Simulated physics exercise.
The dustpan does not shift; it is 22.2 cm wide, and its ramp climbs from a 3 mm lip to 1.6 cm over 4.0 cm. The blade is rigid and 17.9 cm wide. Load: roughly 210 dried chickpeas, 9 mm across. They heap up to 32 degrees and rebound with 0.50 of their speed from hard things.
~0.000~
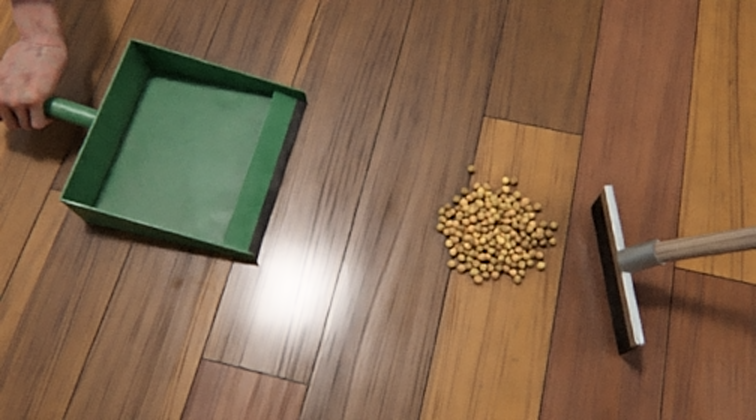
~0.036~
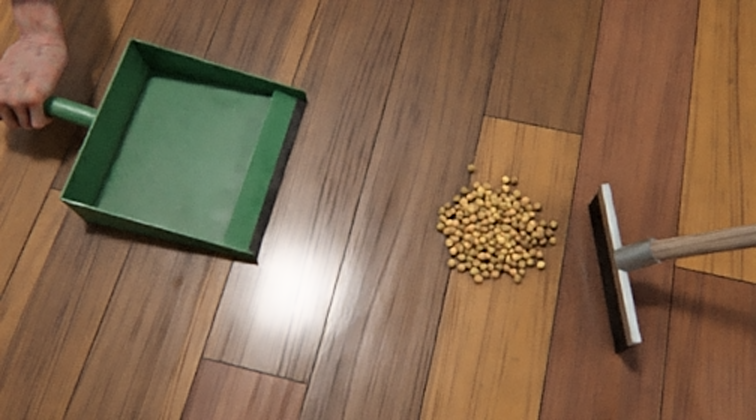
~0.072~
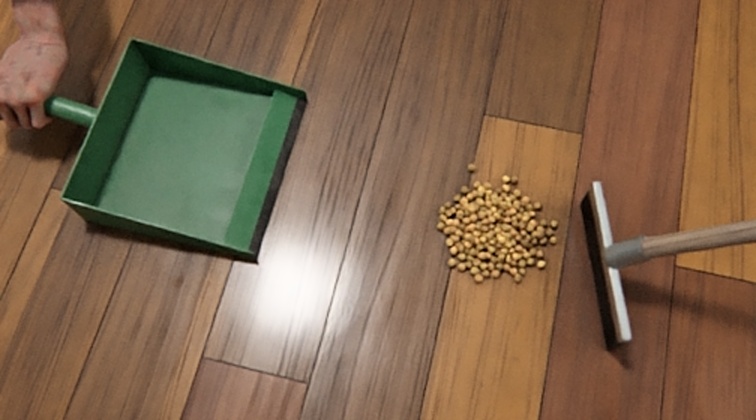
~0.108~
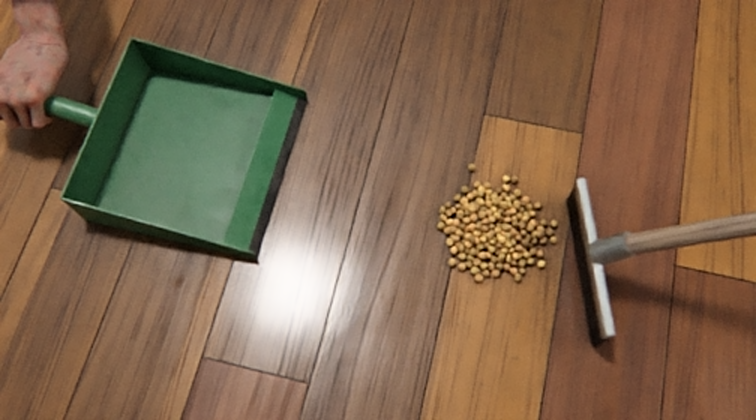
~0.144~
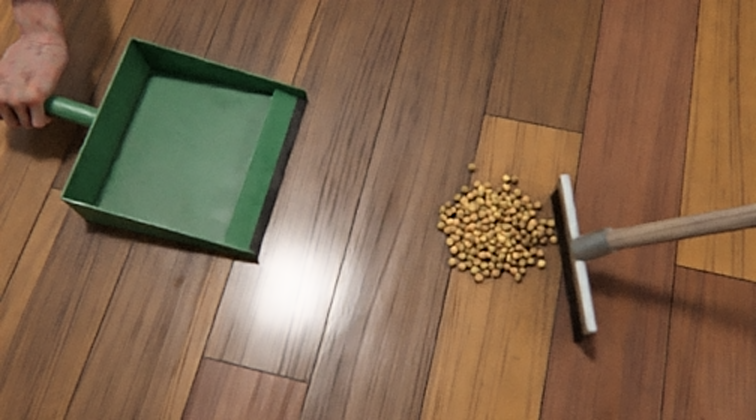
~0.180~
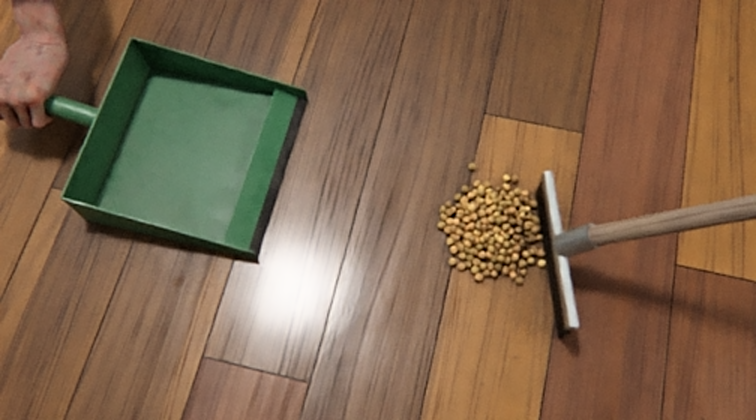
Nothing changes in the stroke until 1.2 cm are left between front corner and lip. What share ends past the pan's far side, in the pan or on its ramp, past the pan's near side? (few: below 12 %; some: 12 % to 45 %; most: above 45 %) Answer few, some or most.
Far side few, pan some, near side some.
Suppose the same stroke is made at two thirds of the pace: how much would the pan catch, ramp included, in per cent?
It would be near 20 per cent.
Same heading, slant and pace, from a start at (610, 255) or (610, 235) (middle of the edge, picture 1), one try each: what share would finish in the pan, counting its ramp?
About 20 and 10 per cent.
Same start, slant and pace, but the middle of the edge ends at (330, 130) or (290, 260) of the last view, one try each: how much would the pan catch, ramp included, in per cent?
About 0 and 15 per cent.
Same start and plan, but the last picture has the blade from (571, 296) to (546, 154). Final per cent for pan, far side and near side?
Pan 0, far 5, near 0.
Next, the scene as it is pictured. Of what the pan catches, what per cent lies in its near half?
About 60 per cent.
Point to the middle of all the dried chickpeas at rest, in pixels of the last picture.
Near (285, 204).
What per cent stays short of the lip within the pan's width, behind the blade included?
Some 65 per cent.
After 0.45 s, middle of the blade 19 cm from the lip; 0 % over the lip, far side 0 %, near side 5 %.
After 0.64 s, middle of the blade 9 cm from the lip; 0 % over the lip, far side 0 %, near side 10 %.
After 0.94 s, middle of the blade 4 cm from the lip; 20 % over the lip, far side 0 %, near side 15 %.
In the end, at 1.3 s, far side 0 %, pan 20 %, near side 15 %, in front of the lip or behind the blade 65 %.
